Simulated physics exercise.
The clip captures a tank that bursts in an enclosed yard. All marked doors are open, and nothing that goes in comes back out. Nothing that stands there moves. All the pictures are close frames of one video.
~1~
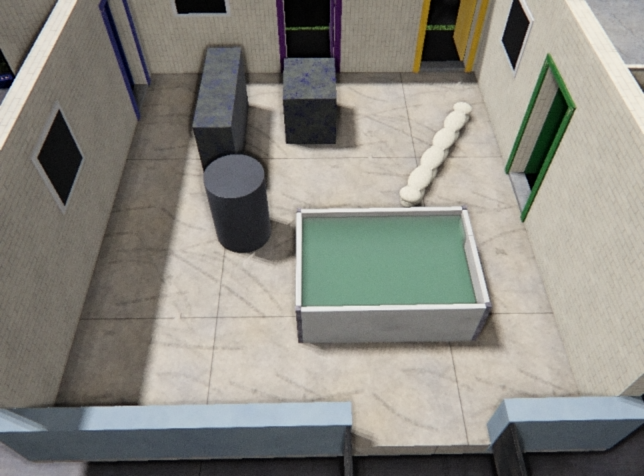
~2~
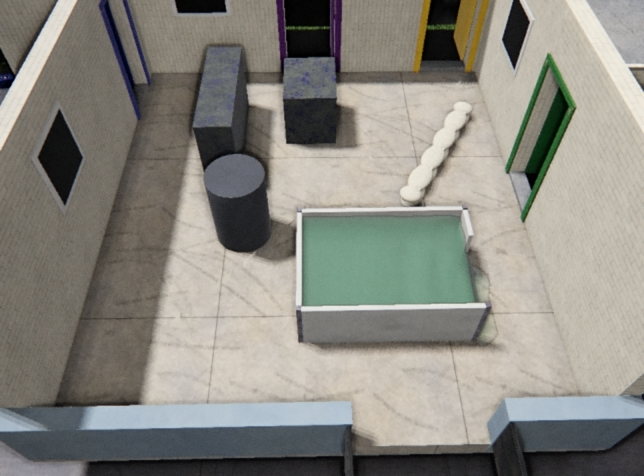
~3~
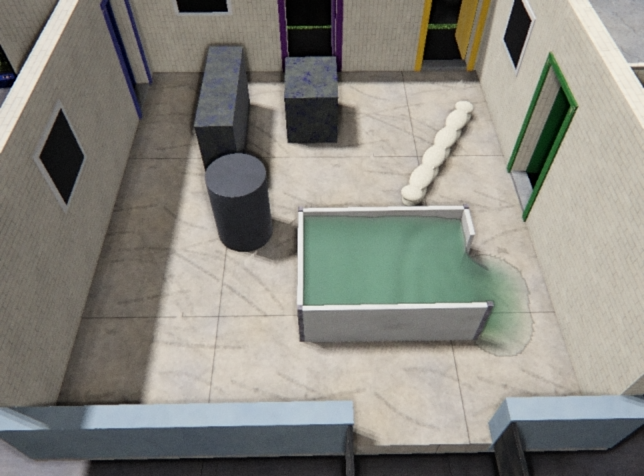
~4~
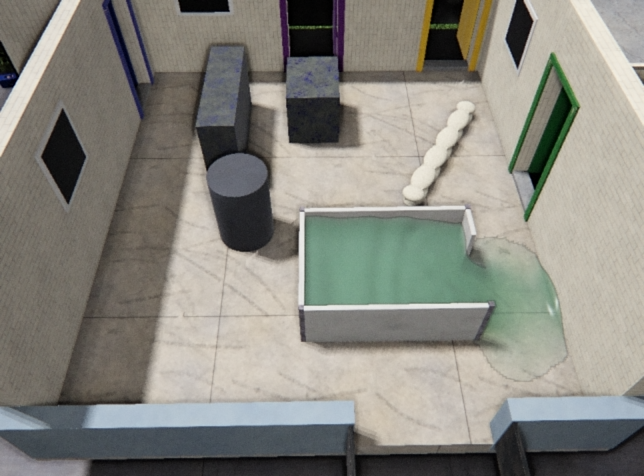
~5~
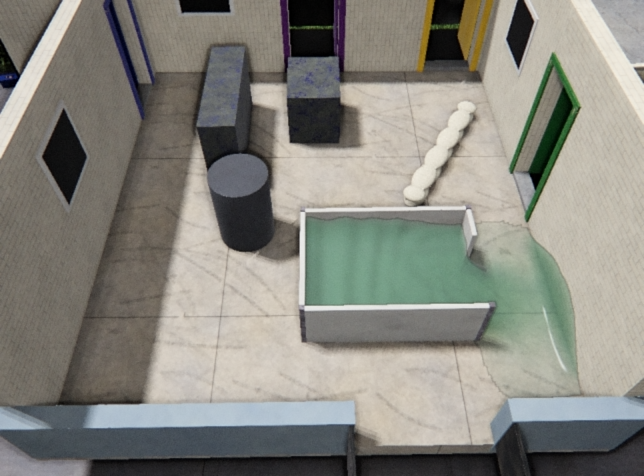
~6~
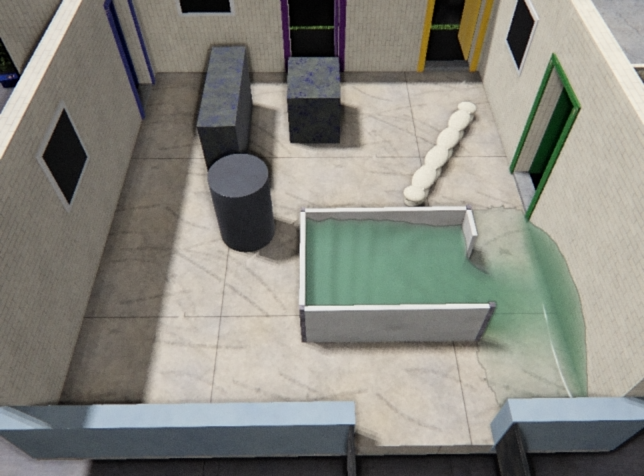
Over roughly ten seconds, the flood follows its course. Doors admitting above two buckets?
One by one: The purple door ends up within two buckets. The blue door ends up within two buckets. The yellow door ends up over two buckets. The green door ends up over two buckets.
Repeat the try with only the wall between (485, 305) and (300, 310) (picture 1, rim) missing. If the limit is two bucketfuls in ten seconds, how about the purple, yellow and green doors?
Observed - purple keeps within bounds, yellow keeps within bounds, green keeps within bounds.
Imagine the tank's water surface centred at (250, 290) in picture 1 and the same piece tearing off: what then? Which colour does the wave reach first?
The green door.
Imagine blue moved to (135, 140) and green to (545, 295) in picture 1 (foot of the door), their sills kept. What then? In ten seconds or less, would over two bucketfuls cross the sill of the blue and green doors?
The blue one keeps below it; the green one passes that mark.
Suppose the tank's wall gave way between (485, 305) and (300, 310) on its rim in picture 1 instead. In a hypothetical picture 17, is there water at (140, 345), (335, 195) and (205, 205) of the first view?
The first spot is soaked, the second spared and the third spared.
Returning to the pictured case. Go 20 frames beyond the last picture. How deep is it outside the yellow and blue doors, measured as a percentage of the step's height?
Approx. 220 % then 0 %.
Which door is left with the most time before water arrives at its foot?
That would be the blue one.
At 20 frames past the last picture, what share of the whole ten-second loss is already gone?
My figure: 25 percent.
A moment on, water covers 15 % of the floor; the purple door not reached, the blue door not reached, the yellow door not reached, the green door wet at the sill, nothing in.
Next, water covers 25 % of the floor; the purple door not reached, the blue door not reached, the yellow door not reached, the green door under two buckets in.
Then, water covers 40 % of the floor; the purple door not reached, the blue door not reached, the yellow door over two buckets in, the green door under two buckets in.
Later, water covers 65 % of the floor; the purple door wet at the sill, nothing in, the blue door not reached, the yellow door far over two buckets in, the green door over two buckets in.
In the end, water covers 95 % of the floor; the purple door wet at the sill, nothing in, the blue door under two buckets in, the yellow door far over two buckets in, the green door over two buckets in.
